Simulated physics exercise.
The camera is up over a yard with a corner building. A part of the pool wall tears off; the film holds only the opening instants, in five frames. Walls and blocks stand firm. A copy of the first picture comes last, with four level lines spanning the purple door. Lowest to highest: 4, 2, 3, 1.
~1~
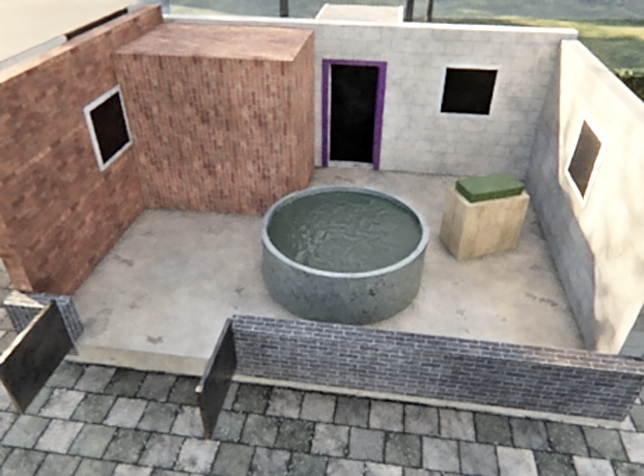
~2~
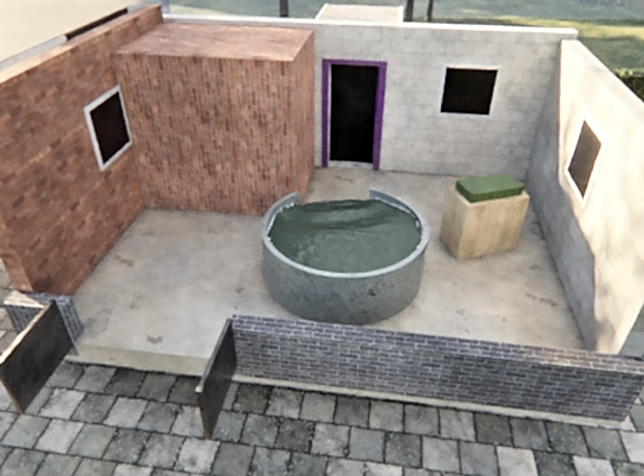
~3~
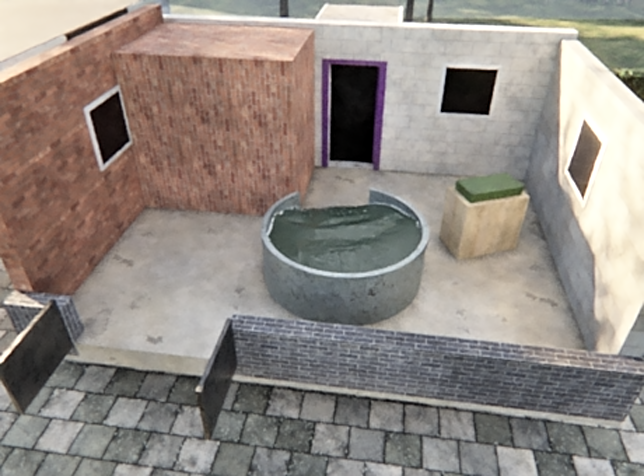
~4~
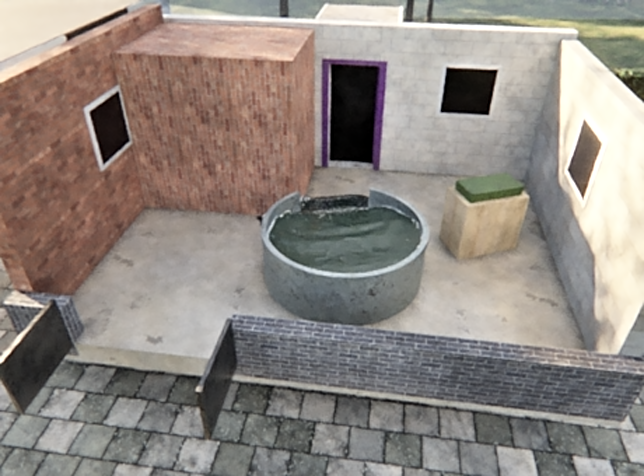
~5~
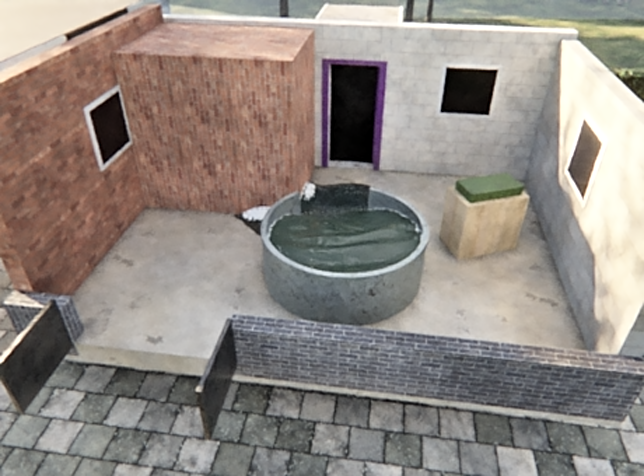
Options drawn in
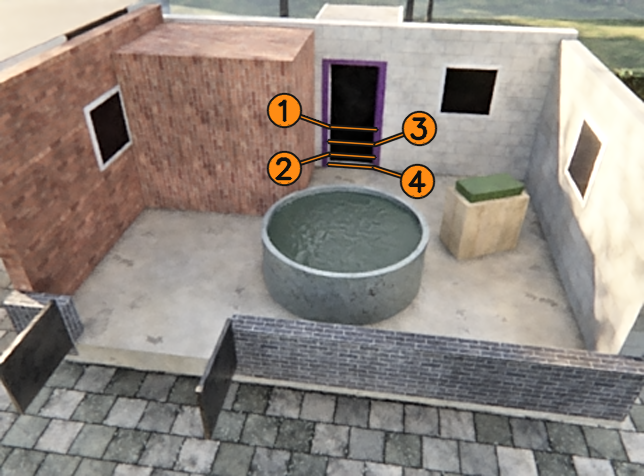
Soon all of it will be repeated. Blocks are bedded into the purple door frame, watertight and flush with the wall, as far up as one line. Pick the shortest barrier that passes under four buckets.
3 is the one.
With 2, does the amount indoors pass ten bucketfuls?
Yes, clearly.
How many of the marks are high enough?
Two of them.
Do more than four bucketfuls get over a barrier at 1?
No.
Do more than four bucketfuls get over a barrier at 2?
Yes, it does.
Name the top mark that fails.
The answer is 2.
On the marked copy, 1 at (352, 128); 2 at (351, 155); 3 at (351, 143); 4 at (351, 165); from the bottom up 4, 2, 3, 1.
With 1, nothing gets over.
With 2, some 20 bucketfuls get in.
With 3, a splash gets over, under a bucket.
With 4, dozens of bucketfuls pour in.
